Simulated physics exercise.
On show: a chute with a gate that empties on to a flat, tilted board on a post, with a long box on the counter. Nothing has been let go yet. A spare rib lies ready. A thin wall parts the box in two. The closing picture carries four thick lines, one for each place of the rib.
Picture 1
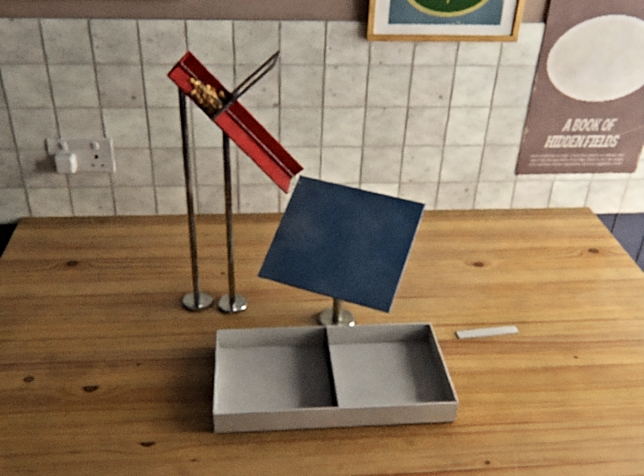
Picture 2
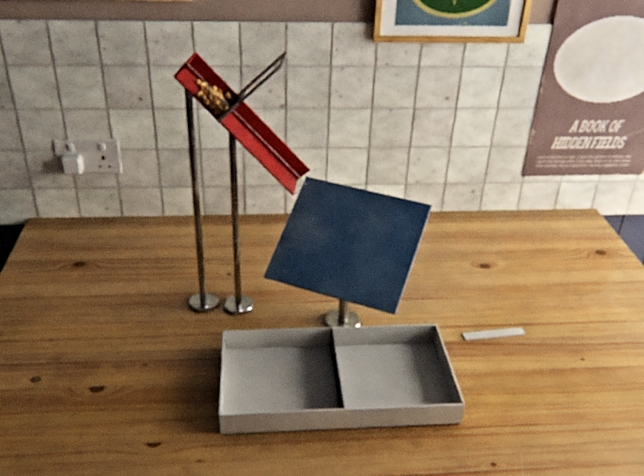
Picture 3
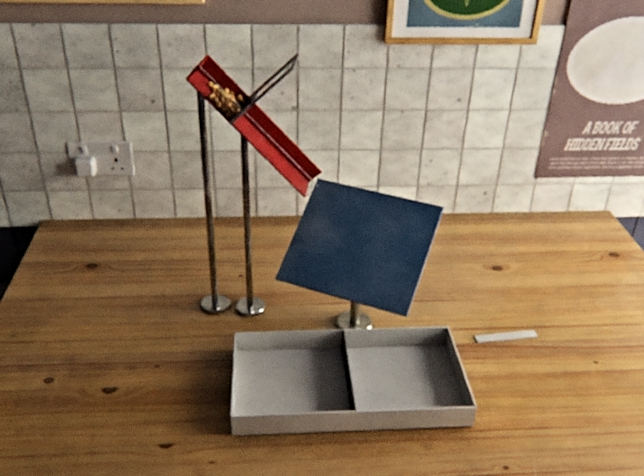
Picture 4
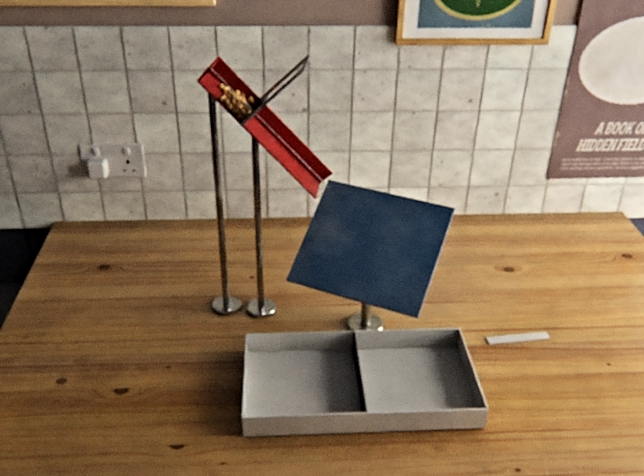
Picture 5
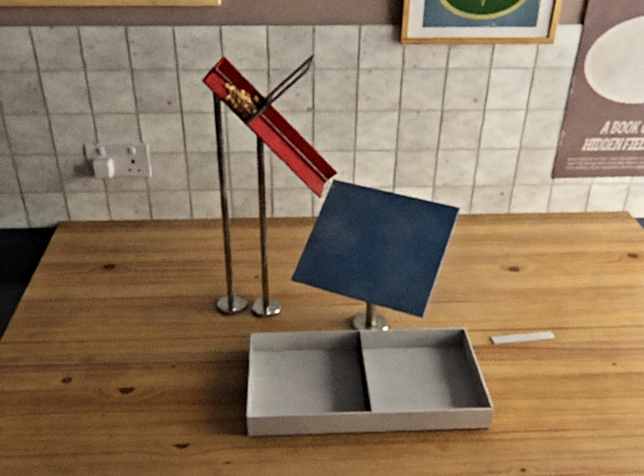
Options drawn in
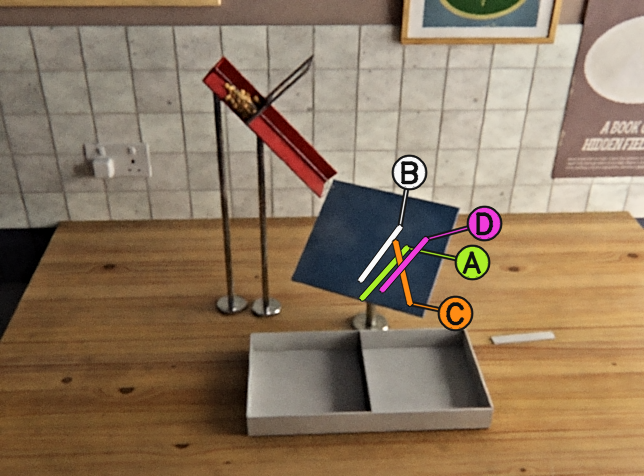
Camera drifting slightly left across a still wooden counter, showing golden pieces in a red chute, a tilted blue board and a divided grey box.
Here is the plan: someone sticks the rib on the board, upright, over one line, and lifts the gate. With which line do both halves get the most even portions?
The answer is line C.
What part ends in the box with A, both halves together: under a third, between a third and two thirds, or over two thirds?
Line A gives over two thirds.
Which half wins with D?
The left half.
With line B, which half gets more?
The left half.
On the marked copy, line A from (406, 247) to (362, 298); line B from (399, 227) to (360, 279); line C from (395, 242) to (409, 303); line D from (425, 239) to (382, 289).
With A, of what is caught, nearly all in the left half, a small part in the right.
With B, of what is caught, nearly all in the left half, a stray few in the right.
With C, of what is caught, about a third in the left half, about two thirds in the right.
With D, of what is caught, most in the left half, a small part in the right.
